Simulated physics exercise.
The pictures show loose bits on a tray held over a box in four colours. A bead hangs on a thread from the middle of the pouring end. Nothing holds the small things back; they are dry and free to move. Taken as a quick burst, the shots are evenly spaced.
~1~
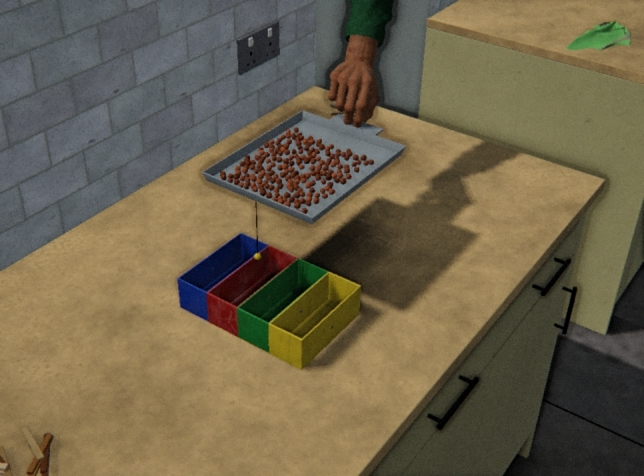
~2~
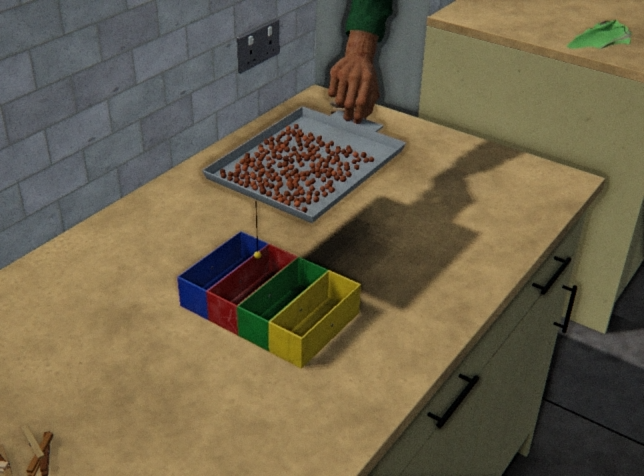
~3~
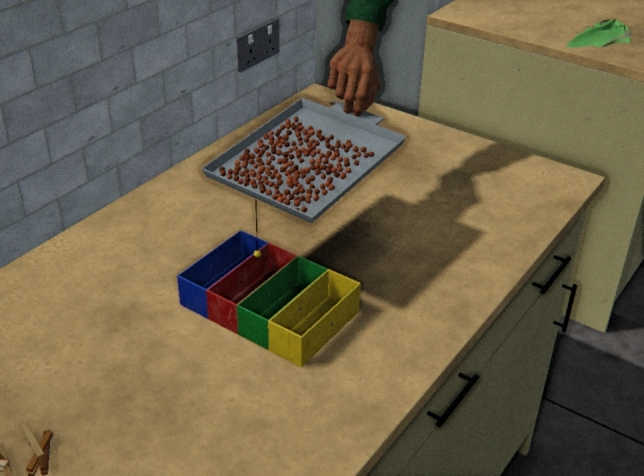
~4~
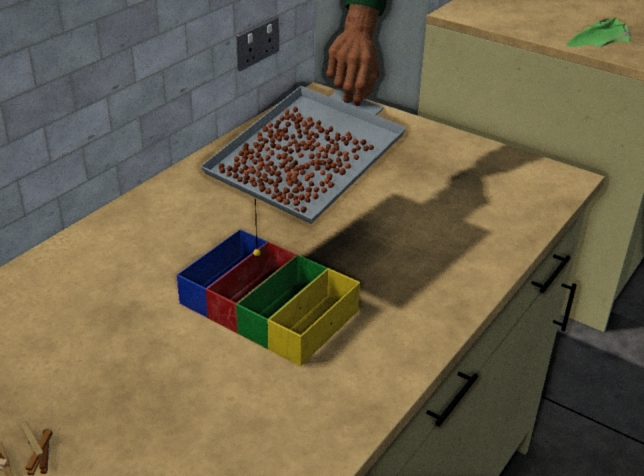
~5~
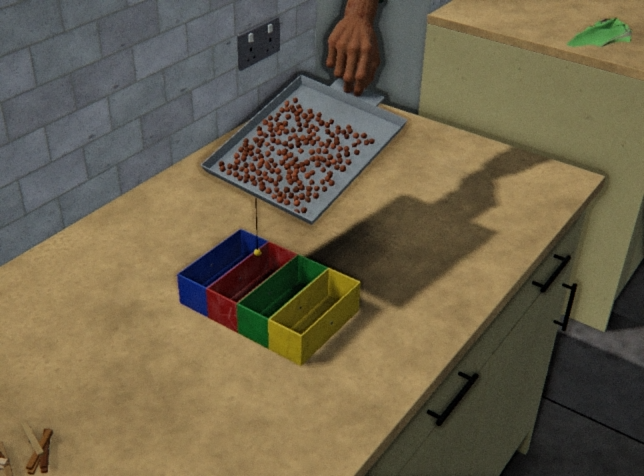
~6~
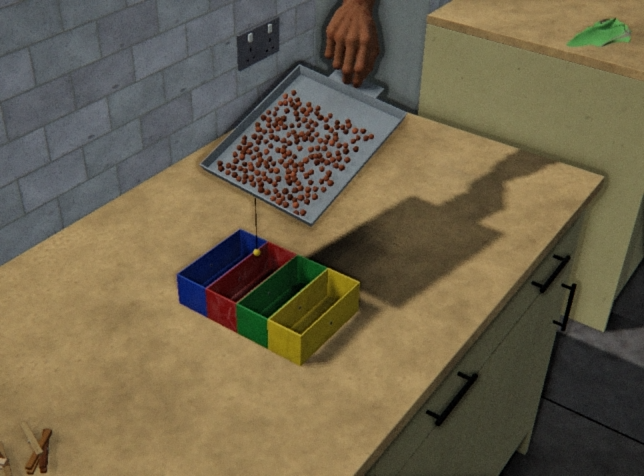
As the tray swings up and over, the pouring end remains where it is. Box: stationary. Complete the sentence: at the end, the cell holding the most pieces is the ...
... Green cell.
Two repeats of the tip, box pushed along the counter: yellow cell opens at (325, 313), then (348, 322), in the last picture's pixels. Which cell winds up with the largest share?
The green one, then the red one.
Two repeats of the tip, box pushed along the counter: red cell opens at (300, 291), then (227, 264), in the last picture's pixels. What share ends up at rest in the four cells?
It would be roughly 90 per cent for the first and roughly 90 per cent for the second.
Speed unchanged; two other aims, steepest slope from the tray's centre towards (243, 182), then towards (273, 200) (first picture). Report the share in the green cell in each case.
0 % then 30 %, roughly.
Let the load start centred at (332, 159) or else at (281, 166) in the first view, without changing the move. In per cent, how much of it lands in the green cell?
Shares: 50 % for the first, 50 % for the second.
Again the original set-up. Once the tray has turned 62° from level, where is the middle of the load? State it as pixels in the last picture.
Mark it at roughly (282, 177) in the final frame.
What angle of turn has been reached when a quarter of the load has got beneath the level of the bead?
Somewhere around 100 degrees.
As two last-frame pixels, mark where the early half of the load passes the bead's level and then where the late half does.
Around (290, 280) at first; around (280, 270) after that.
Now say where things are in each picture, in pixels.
The first picture shows corners of the pouring end (206, 172) and (312, 215), level; middle of the load (291, 170), clay pellets; bead on its thread (258, 256); blue cell (193, 297); red cell (223, 312); green cell (253, 327); yellow cell (286, 344).
The second picture shows corners of the pouring end (206, 170) and (312, 214), level; middle of the load (291, 168).
The third picture shows corners of the pouring end (206, 168) and (312, 214), tipped barely, lowest at the right corner; middle of the load (291, 164).
The fourth picture shows corners of the pouring end (205, 166) and (311, 216), tipped a little, lowest at the right corner; middle of the load (290, 159).
The fifth picture shows corners of the pouring end (205, 164) and (311, 217), tipped a little, lowest at the right corner; middle of the load (291, 156).
The sixth picture shows corners of the pouring end (204, 164) and (311, 220), tipped clearly, lowest at the right corner; middle of the load (289, 154); blue cell (192, 293); red cell (222, 308); green cell (252, 323); yellow cell (285, 340).
Just after the last frame, tray tipped steeply; almost all on the tray; just a few in the yellow cell; just a few falling or outside the box.
A moment on, tray tipped right over; roughly half on the tray; about a tenth in the green cell; about a tenth in the yellow cell; just a few in the red cell; just a few in the blue cell; roughly a third falling or outside the box.
Further on, tray tipped past a quarter turn; roughly half in the green cell; roughly a quarter in the yellow cell; roughly a quarter in the red cell; about a tenth in the blue cell; just a few falling or outside the box.
When it is over, tray tipped past a quarter turn; roughly half in the green cell; roughly a quarter in the yellow cell; roughly a quarter in the red cell; about a tenth in the blue cell; just a few outside the box.
